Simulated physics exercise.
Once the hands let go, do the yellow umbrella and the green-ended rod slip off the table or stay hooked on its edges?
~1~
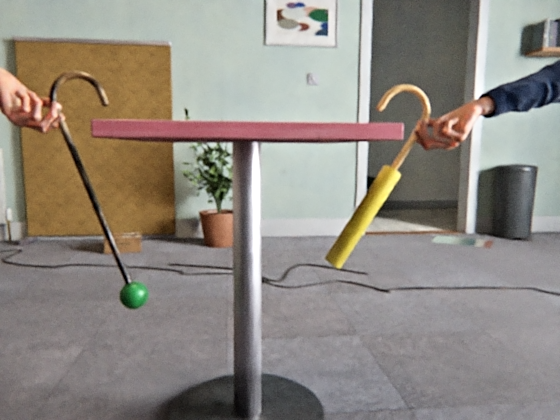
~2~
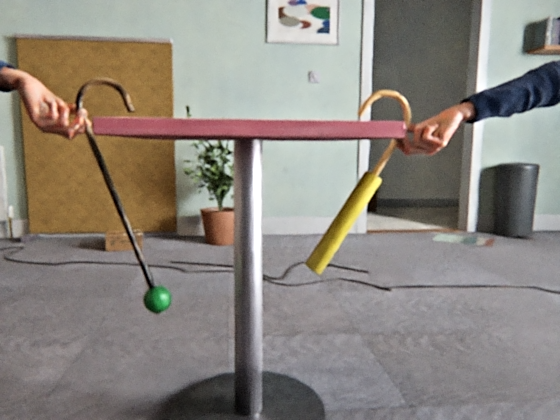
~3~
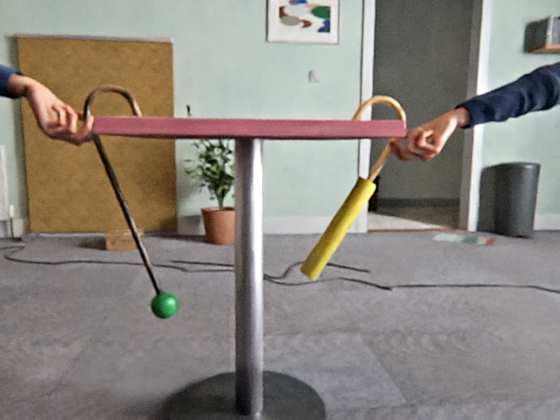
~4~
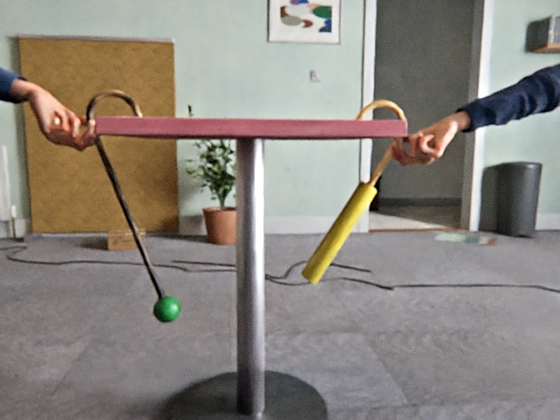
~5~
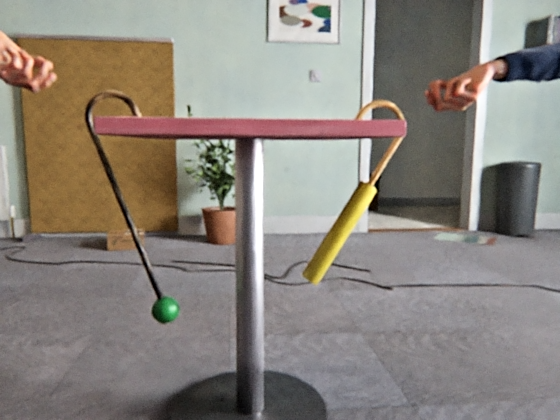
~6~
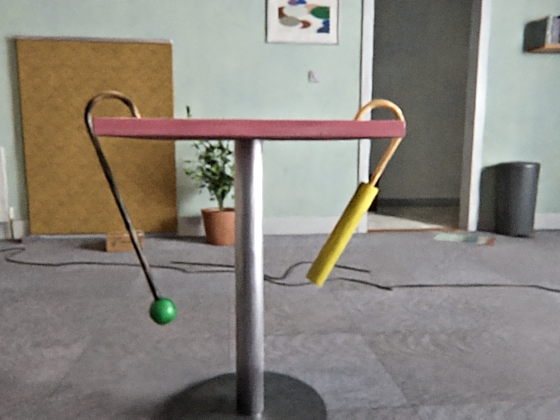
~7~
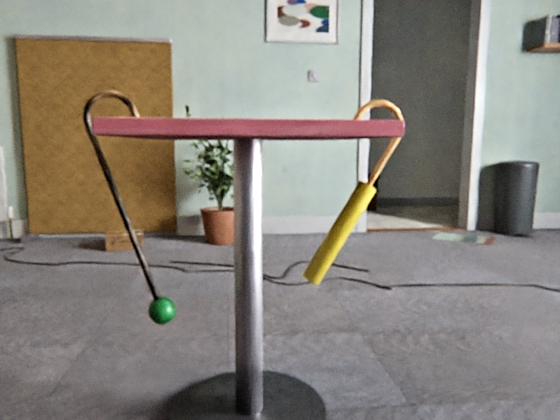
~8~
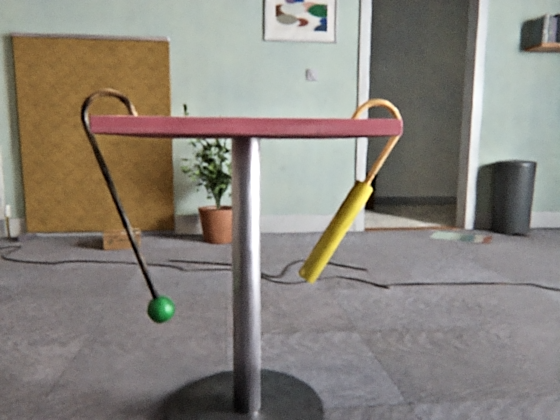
Both stay hooked. The yellow umbrella remains hanging from the right edge and the green-ended rod from the left edge.
